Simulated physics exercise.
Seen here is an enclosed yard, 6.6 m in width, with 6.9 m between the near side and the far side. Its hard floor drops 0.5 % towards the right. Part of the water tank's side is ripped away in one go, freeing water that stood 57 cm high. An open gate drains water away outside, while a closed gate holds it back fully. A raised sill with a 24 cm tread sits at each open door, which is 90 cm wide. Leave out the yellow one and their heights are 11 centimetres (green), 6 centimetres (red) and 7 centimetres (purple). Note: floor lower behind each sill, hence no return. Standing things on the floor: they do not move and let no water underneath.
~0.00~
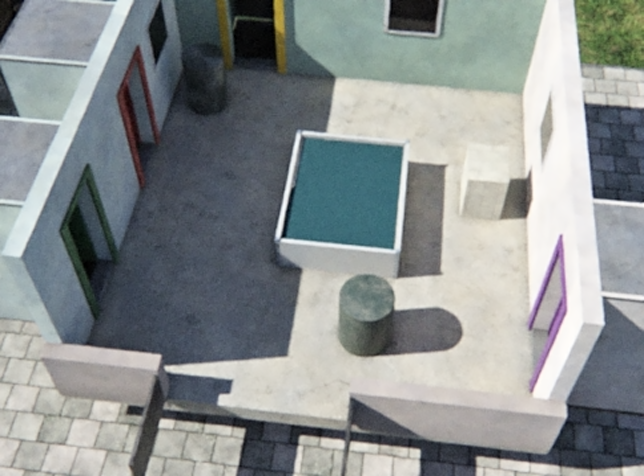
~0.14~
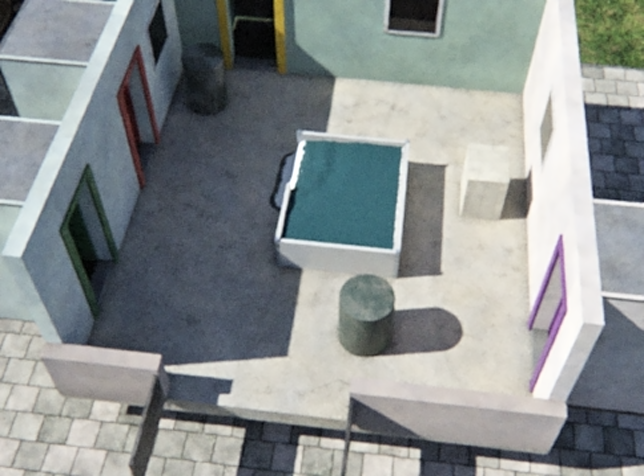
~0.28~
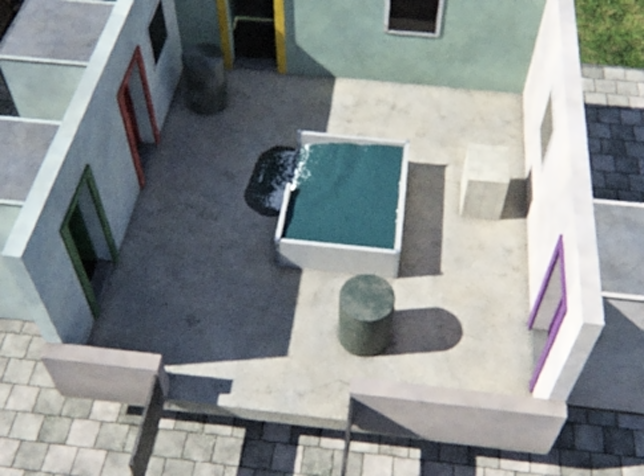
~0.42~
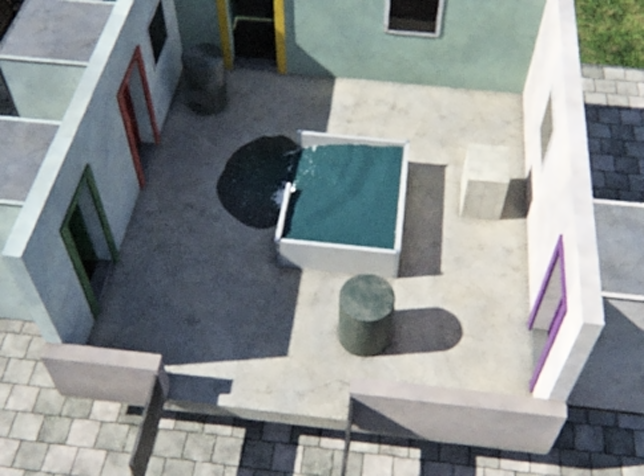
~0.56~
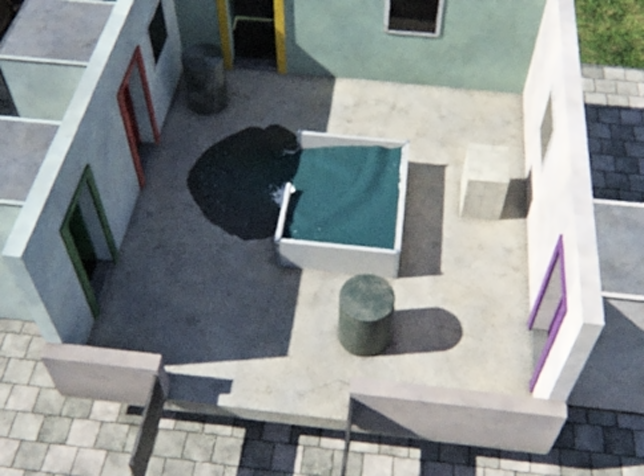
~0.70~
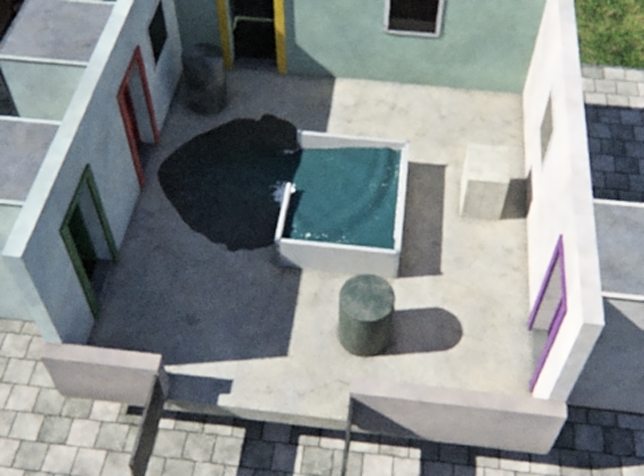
Water in a white-walled tank sits still in a partly shaded yard, until the tank's left side breaks open and a stream pours onto the floor. A dark, wet patch spreads leftward, widening steadily toward the red-framed door, while ripples cross the water still inside the tank.
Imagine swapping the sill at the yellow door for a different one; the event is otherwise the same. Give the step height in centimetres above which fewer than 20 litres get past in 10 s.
12 cm.
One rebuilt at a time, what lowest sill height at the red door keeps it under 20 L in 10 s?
Red: 23 cm.
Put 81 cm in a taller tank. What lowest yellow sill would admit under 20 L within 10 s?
Minimum height: Approx. 20 cm.
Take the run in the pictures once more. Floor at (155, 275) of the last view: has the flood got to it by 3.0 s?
At that moment it's submerged.
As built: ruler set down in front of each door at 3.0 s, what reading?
Depths in cm: Yellow 15, green 6, red 22, purple 0.
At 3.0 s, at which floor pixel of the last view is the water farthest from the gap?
Close to pixel (78, 372).
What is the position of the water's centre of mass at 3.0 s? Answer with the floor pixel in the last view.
The water's centre is at about (272, 190).
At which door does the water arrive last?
That would be the purple door.
After 1.4 s water covers 20 % of the floor, deepest (34 cm) near (293, 172); it has not reached the yellow door.
After 3.0 s water covers 30 % of the floor, deepest (27 cm) near (185, 65); 15 cm at the yellow door, 17 litres in over its 10 cm sill.
After 10.0 s water covers 85 % of the floor, deepest (8 cm) near (78, 372); 6 cm at the yellow door, 35 litres in over its 10 cm sill.
At the yellow door as built, the water arrived by 2.0 s and peaked near 16 cm at 3.2 s.
With a sill of 11 cm, 27 litres would have come in within the 10 s; with 13 cm, 15 litres. So under 20 litres takes about 12 cm.
